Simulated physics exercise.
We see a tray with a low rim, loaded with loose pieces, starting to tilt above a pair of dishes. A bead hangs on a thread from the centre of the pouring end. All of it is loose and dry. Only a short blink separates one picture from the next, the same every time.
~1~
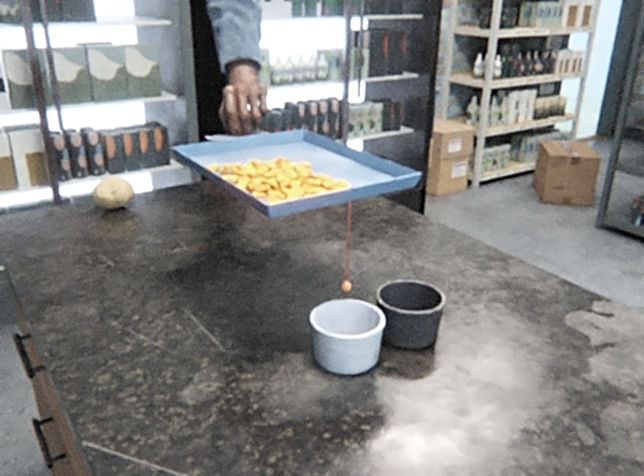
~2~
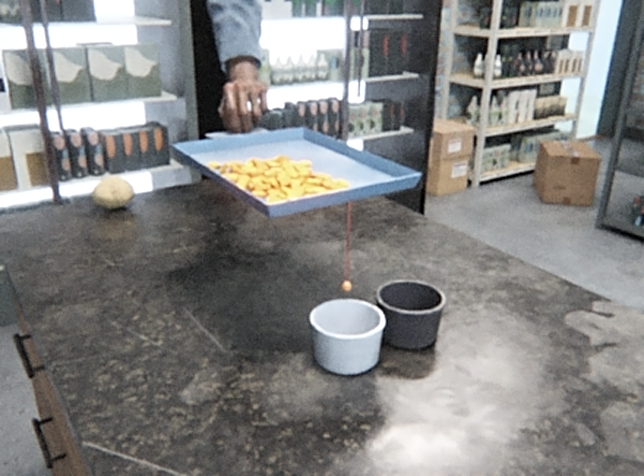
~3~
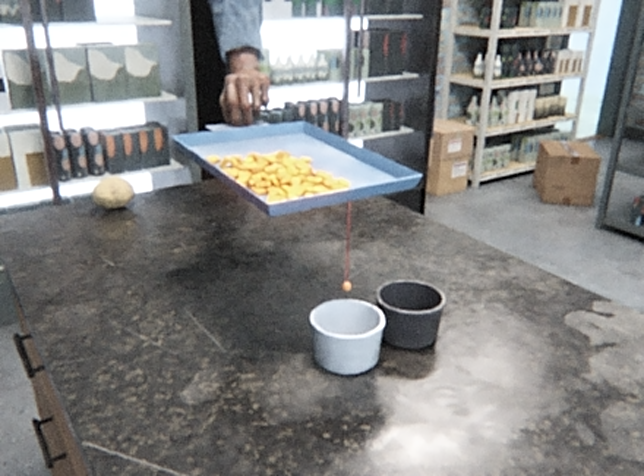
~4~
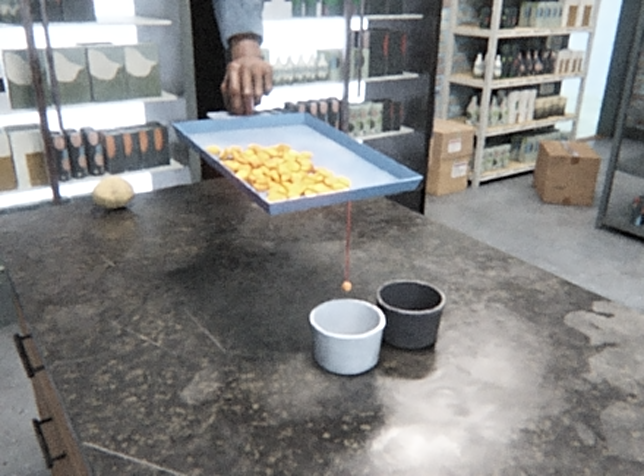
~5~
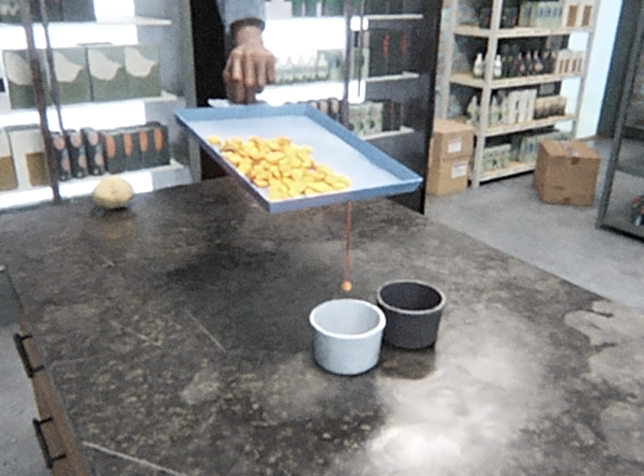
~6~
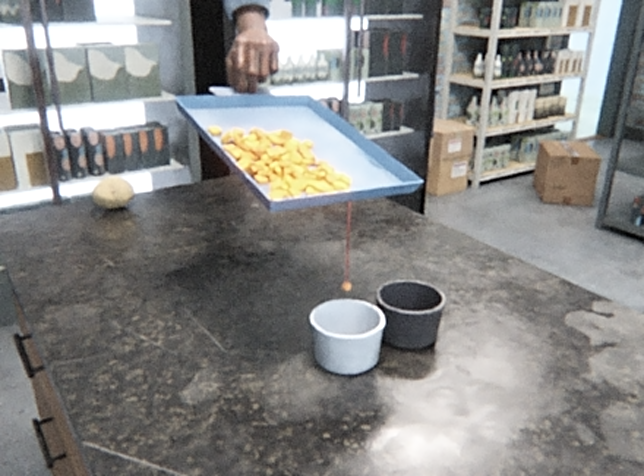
A blue tray of small yellow-orange pieces tilts gradually, its far end rising in a person's hand while the near end dips slightly to the right, above a pale dish, a dark dish and a bead hanging nearly still.
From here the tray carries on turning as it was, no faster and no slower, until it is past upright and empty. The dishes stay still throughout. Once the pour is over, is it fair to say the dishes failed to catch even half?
No, they caught more than half.
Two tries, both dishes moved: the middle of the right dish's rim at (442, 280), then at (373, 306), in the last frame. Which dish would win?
In the first try it's the one on the left, and in the second it's the one on the right.
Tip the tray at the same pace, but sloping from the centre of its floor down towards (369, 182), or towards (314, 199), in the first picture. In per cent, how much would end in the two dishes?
Lab note: Try 1 = 40 %, try 2 = 30 %.
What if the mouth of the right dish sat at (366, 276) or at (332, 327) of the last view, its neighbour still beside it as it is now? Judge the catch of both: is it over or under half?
At place one a lesser share; at place two a lesser share.
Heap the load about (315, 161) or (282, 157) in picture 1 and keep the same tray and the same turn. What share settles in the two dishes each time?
About 70 % and 70 %.
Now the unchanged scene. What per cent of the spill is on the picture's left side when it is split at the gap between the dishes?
It works out at some 20 percent.
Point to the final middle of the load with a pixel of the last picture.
Once it all stops, the middle lies near (400, 329).
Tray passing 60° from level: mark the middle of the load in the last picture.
Somewhere about pixel (358, 182).
Soon, tray tipped steeply; nearly all on the tray; a stray few in the air.
A while on, tray tipped right over; a small part on the tray; a small part in the left dish; about a third in the right dish; about a quarter outside both; about a quarter in the air.
Towards the end, tray tipped past a quarter turn; about a quarter in the left dish; about half in the right dish; about a quarter outside both.
Finally, tray tipped past a quarter turn; about a quarter in the left dish; about half in the right dish; about a quarter outside both.
